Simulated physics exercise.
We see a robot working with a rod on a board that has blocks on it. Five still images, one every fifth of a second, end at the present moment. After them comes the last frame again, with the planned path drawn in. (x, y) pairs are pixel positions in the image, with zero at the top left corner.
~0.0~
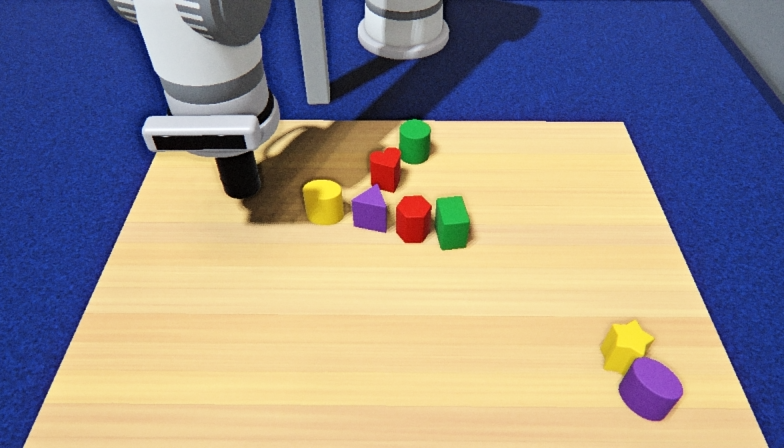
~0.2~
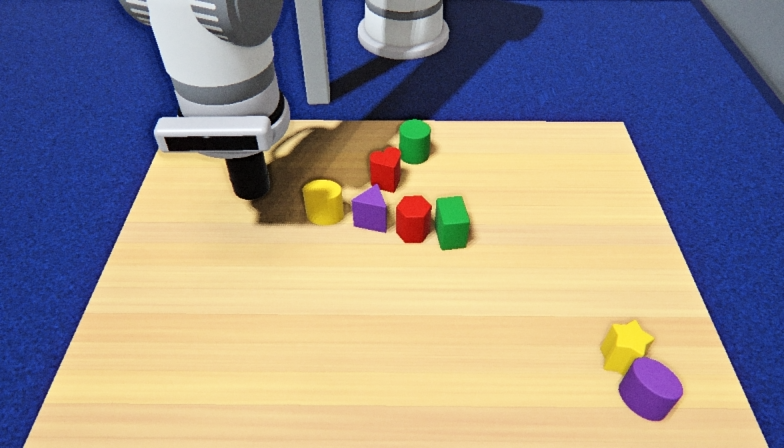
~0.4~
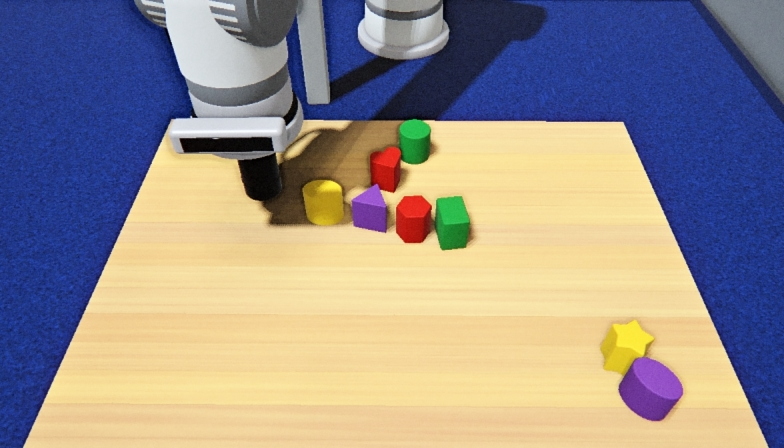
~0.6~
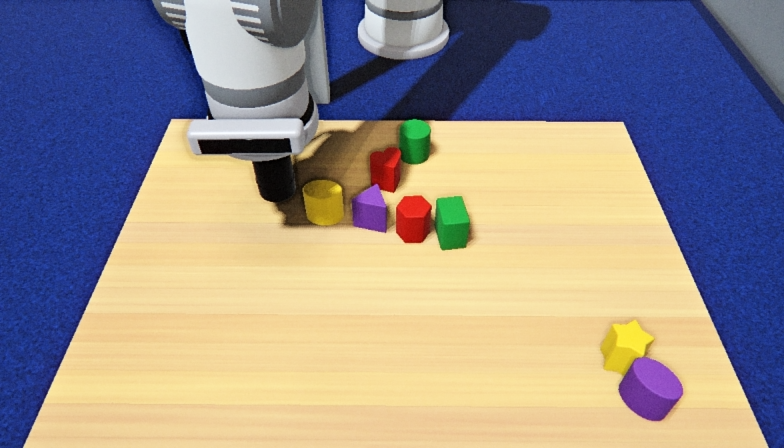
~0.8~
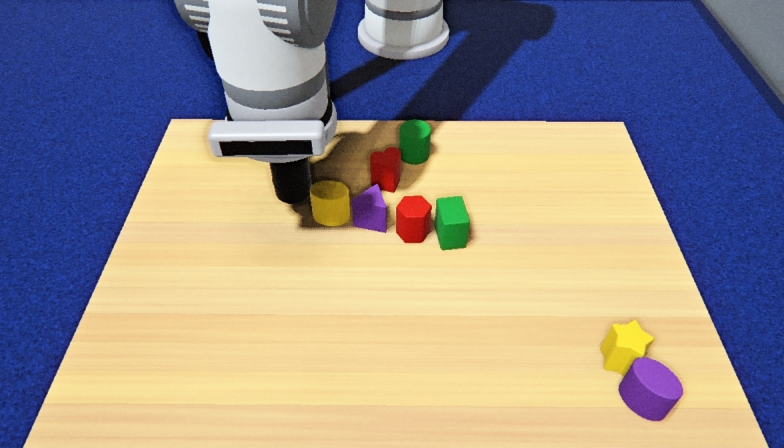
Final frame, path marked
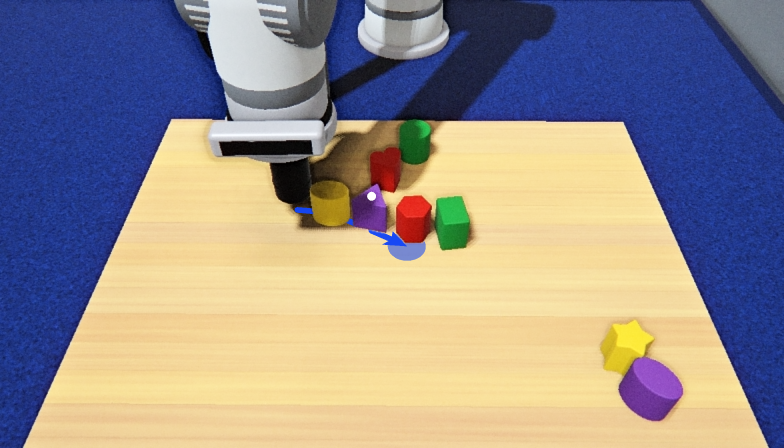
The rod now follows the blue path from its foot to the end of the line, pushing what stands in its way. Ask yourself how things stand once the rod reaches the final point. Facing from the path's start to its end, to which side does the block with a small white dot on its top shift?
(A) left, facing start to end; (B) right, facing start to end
B: Right, facing start to end.
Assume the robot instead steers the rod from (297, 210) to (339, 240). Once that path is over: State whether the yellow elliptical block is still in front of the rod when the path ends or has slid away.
Slipped loose.
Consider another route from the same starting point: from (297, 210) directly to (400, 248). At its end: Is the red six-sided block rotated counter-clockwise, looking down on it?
Yes, it checks out.
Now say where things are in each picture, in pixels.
Rod tip (243, 188); block tops, yellow elliptical block (322, 189); purple triangular piece (372, 196); red six-sided block (414, 205); green rectangle (453, 209), in the first frame.
Rod (252, 189); blocks unchanged, in the second frame.
Rod (264, 190); blocks unchanged, in the third frame.
Rod (278, 191); blocks unchanged, in the fourth frame.
Rod (294, 192); yellow elliptical block (329, 189); purple triangular piece (372, 196); red six-sided block (414, 205); green rectangle (453, 209), in the fifth frame.
Path on the board, from (297, 210) by way of (336, 216) and (371, 230) to (407, 246); the dot is on the purple triangular piece.
The first path, step by step. One third of the way, rod (335, 199); yellow elliptical block (369, 200), turned 20° clockwise; purple triangular piece (396, 211); red six-sided block (428, 212), turned 40° anticlockwise; green rectangle (458, 208).
Two thirds of the way, rod (370, 213); yellow elliptical block (399, 222), turned 60° clockwise; purple triangular piece (422, 240), turned 20° anticlockwise; red six-sided block (435, 219), turned 60° anticlockwise; green rectangle (462, 208).
At the end, rod (407, 229); yellow elliptical block (424, 245), turned 110° clockwise; purple triangular piece (443, 263), turned 15° anticlockwise; red six-sided block (454, 230), turned 125° anticlockwise; green rectangle (466, 208), turned 25° anticlockwise.
